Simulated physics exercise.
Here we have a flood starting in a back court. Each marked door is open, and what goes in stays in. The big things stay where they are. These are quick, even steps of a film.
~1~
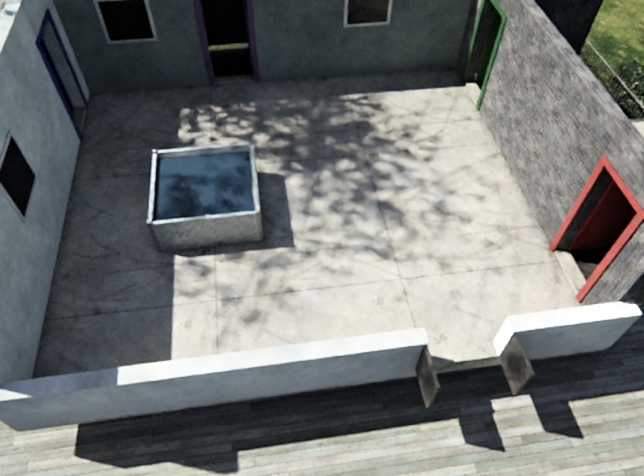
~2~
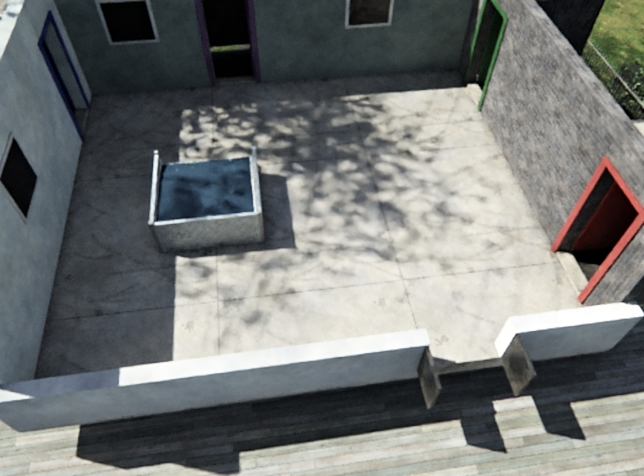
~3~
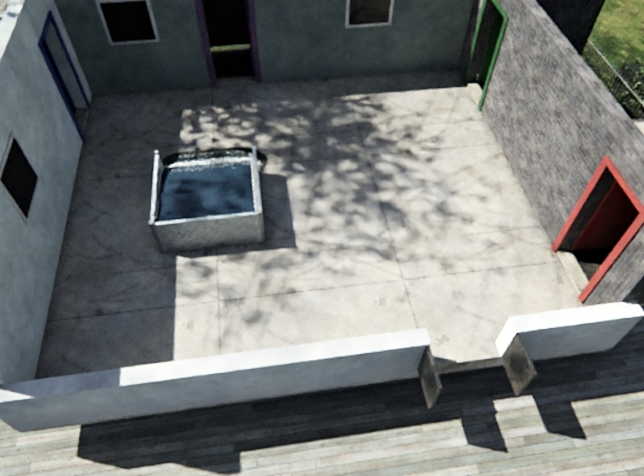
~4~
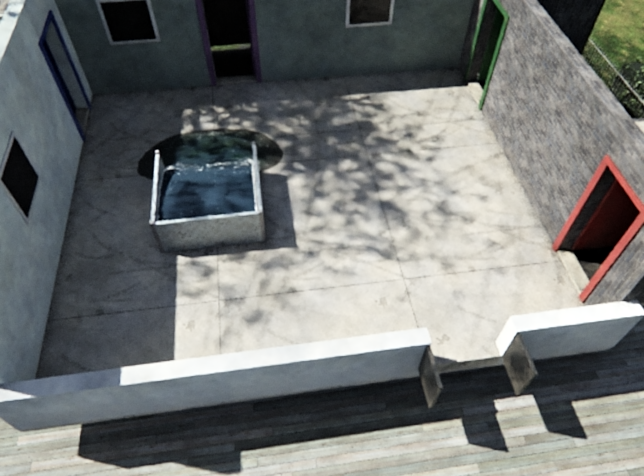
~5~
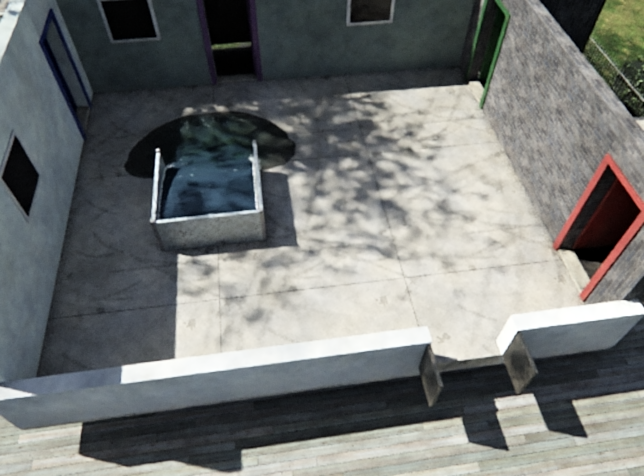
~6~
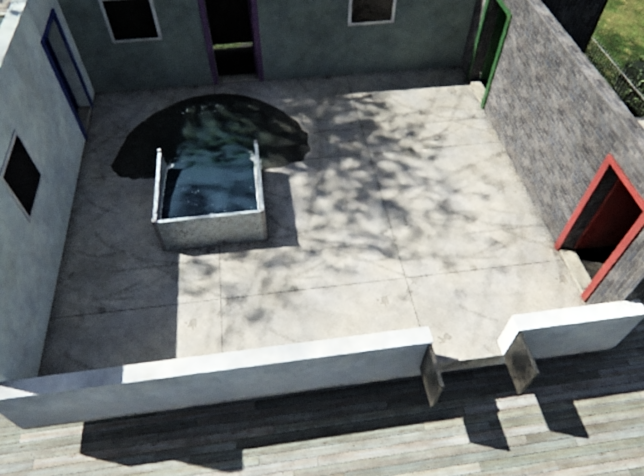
To begin with, a square tank of water sits whole and still in a sunlit, walled courtyard. Its far side then opens, and a dark, wet patch appears on the paving behind it, spreading outward step by step into a broad, rounded fan beyond the tank.
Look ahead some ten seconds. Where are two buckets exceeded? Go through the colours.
One by one: The purple door floods; the red door holds within the limit; the green door floods; the blue door floods.
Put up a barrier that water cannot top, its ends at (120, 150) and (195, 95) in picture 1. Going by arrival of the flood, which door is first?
The purple door.
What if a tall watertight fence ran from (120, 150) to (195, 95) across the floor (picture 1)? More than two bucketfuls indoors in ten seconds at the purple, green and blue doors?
One by one: The purple one floods; the green one goes over; the blue one lets less in.
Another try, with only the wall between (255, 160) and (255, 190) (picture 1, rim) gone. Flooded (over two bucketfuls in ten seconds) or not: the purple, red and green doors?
One by one: The purple one keeps below it; the red one takes more; the green one floods.
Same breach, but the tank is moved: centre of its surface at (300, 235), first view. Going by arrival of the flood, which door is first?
That is the one in purple.
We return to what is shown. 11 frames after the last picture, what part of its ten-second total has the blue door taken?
Close to 0 %.
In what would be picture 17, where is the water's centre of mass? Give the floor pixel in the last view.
Roughly at (210, 139).
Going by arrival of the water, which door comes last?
I say the door marked red.
A moment on, water covers 20 % of the floor; the purple door over two buckets in, the red door not reached, the green door not reached, the blue door not reached.
Next, water covers 25 % of the floor; the purple door far over two buckets in, the red door not reached, the green door not reached, the blue door wet at the sill, nothing in.
Then, water covers 30 % of the floor; the purple door far over two buckets in, the red door not reached, the green door wet at the sill, nothing in, the blue door over two buckets in.
Later, water covers 50 % of the floor; the purple door far over two buckets in, the red door not reached, the green door over two buckets in, the blue door over two buckets in.
In the end, water covers 70 % of the floor; the purple door far over two buckets in, the red door wet at the sill, nothing in, the green door over two buckets in, the blue door over two buckets in.
